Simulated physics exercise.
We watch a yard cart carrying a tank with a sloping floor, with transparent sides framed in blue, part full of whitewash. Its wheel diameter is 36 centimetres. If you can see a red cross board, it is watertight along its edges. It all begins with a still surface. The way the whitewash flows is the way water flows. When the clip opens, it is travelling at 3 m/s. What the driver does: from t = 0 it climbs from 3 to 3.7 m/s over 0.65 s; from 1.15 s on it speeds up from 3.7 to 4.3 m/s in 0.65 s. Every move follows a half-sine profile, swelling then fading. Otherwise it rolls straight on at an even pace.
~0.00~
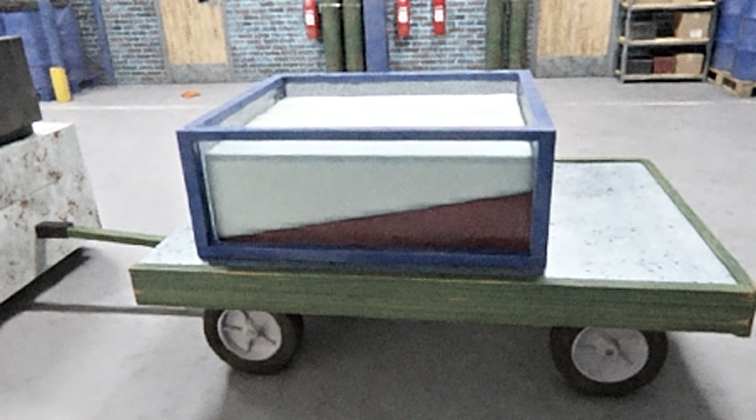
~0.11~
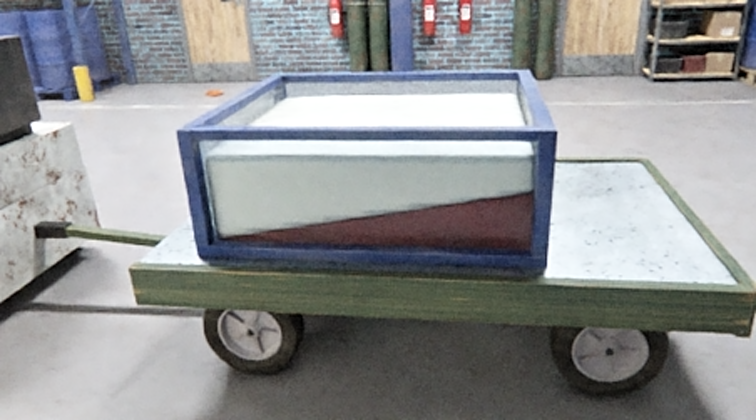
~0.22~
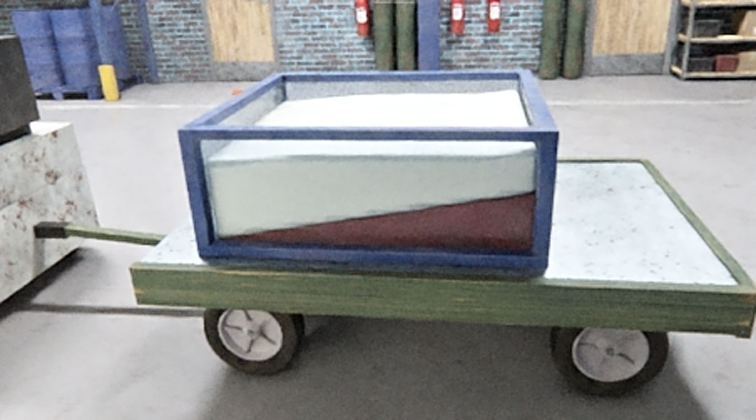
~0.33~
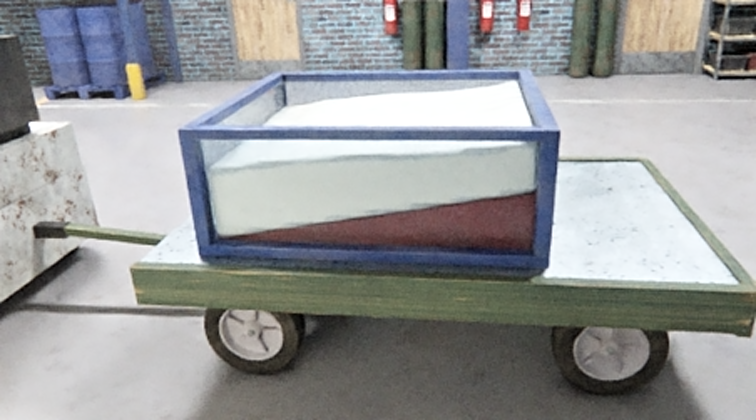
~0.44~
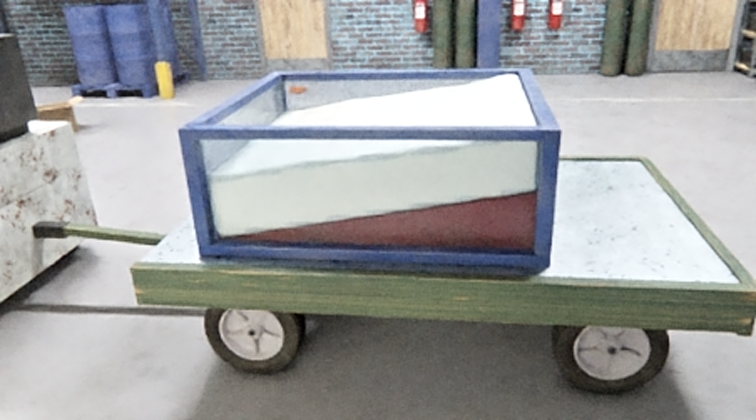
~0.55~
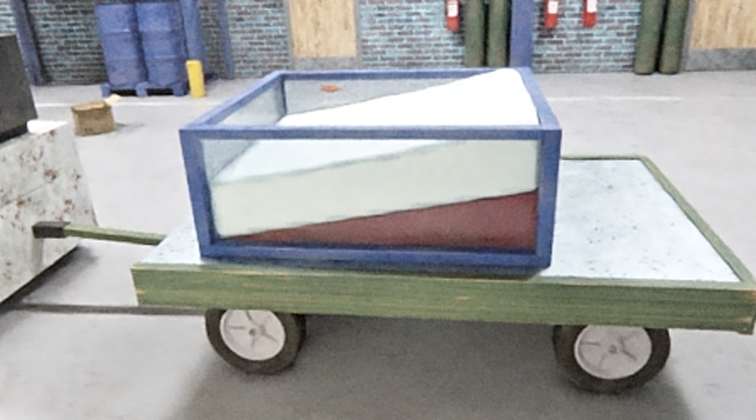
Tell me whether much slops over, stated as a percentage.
Roughly 4 per cent slops over.
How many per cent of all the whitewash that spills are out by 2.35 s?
About 90 percent at that moment.
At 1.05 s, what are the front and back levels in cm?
Heights: Front 28 cm, then back 34 cm.
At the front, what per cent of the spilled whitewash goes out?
Close to 0 per cent goes that way.
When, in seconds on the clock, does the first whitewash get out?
Around 1.0 s.
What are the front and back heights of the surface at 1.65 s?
Height at the front is 28 cm; height at the back is 28 cm.
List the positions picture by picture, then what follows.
In the first frame, the whitewash reaches (232, 148) at the front end; it reaches (508, 149) at the back end; no slope yet; the front is on the left, levels are read along the near wall; a wheel hub at (611, 358).
In the second frame, the whitewash reaches (232, 147) at the front end; it reaches (509, 149) at the back end; no slope yet.
In the third frame, the whitewash reaches (234, 153) at the front end; it is heaped 3° towards the back.
In the fourth frame, the whitewash reaches (236, 160) at the front end; it is heaped 6° towards the back.
In the fifth frame, the whitewash reaches (237, 166) at the front end; it reaches (514, 124) at the back end; it is heaped 9° towards the back.
In the sixth frame, the whitewash reaches (238, 171) at the front end; it reaches (515, 110) at the back end; it is heaped 13° towards the back; a wheel hub at (615, 355).
After 1.05 s it stands 33 cm high behind and 28 cm in front; all of it is still inside.
After 1.65 s it stands 27 cm high behind and 28 cm in front; 1 per cent has gone over the back.
After 2.35 s it stands 32 cm high behind and 26 cm in front; 4 per cent has gone over the back.
After 4.78 s 4 per cent has gone over the back, 9 of 203 litres.
